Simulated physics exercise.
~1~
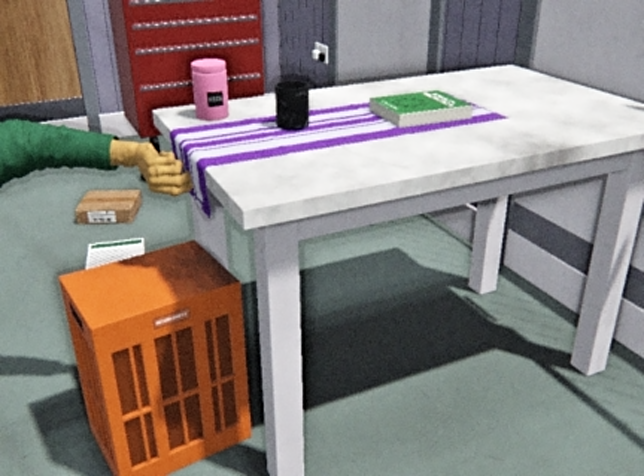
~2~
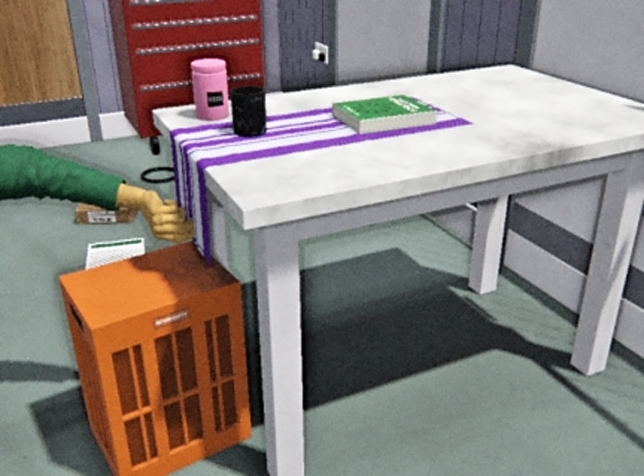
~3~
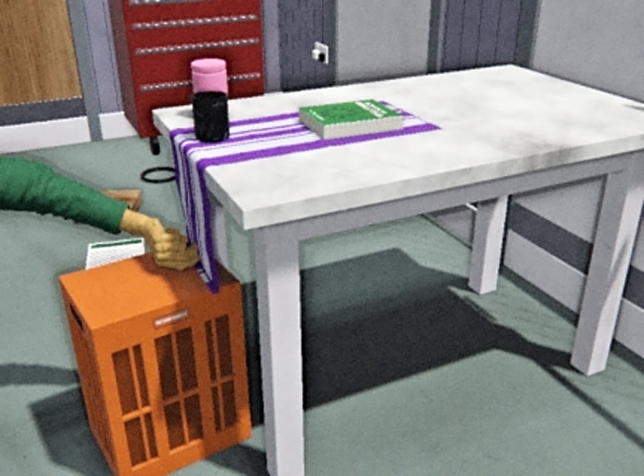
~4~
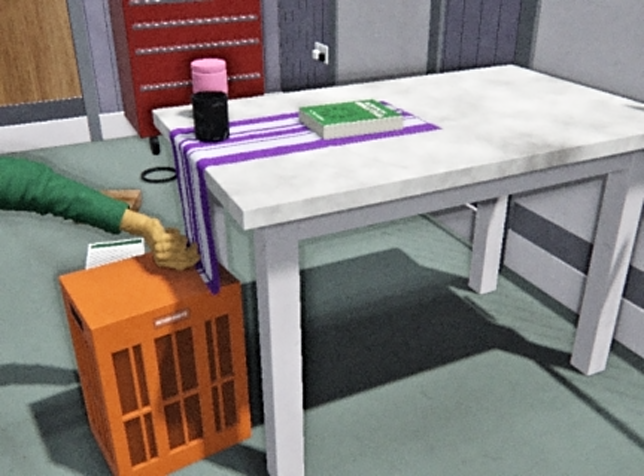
A white-topped workbench with a purple and white striped runner fills a grey room, seen from slightly above, with an orange crate on the floor under its left end. A pink jar, a black mug and a green book sit on top, and a red drawer cabinet stands behind. From the left, a green-sleeved arm with a tan hand grips the hanging hem and draws it downward. The mug and book slide left with the cloth while the jar stays put. The hem reaches the crate top and the pulling stops, with the mug upright in front of the jar, still on the table.
